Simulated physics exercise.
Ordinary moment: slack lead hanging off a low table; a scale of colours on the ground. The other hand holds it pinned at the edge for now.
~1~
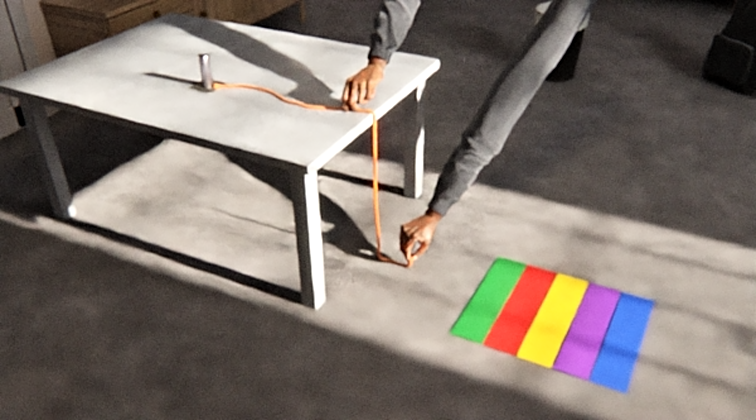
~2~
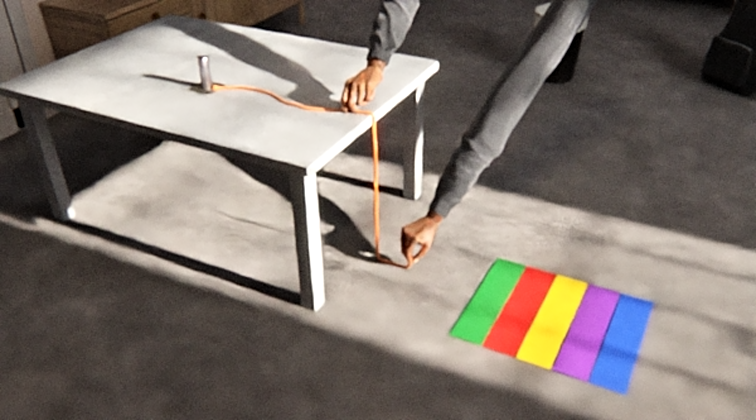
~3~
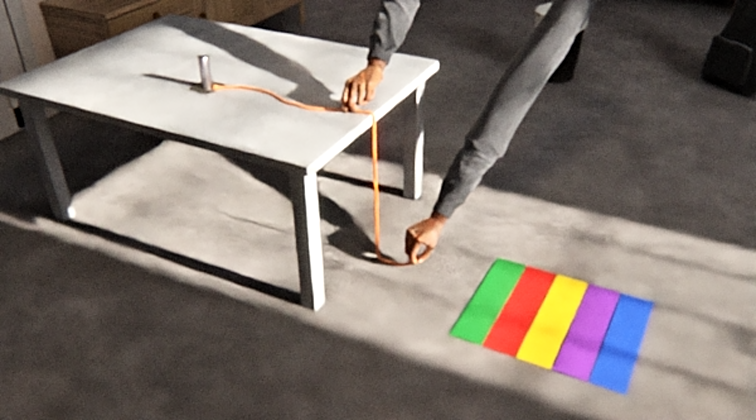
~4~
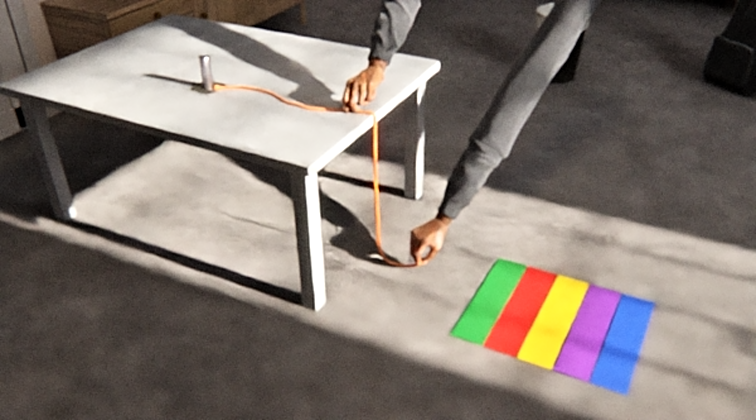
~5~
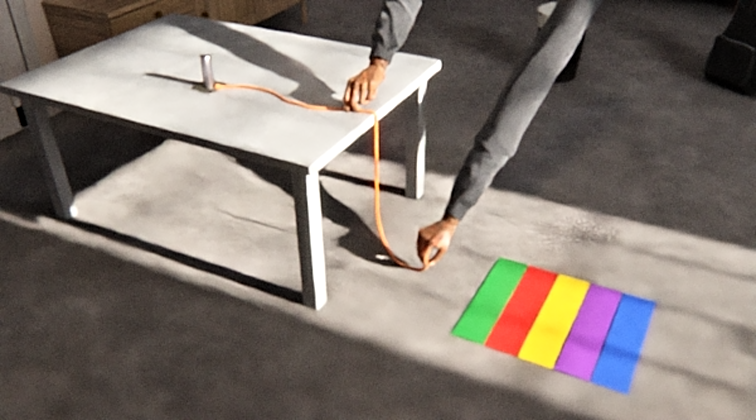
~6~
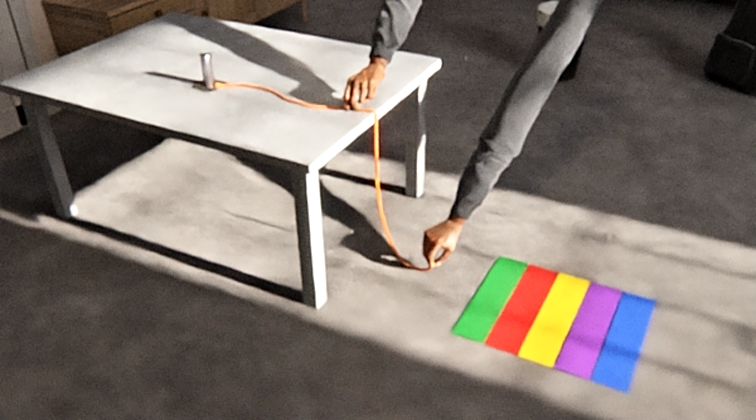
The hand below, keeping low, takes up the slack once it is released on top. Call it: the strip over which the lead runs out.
Red.
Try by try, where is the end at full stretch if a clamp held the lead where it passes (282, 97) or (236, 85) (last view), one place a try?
Estimates in sequence: (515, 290) then (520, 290).
A little later, end near (477, 277); short of the strips.
Next, end near (506, 286); over green.
When it is tight, end near (523, 291); over red. The red one.
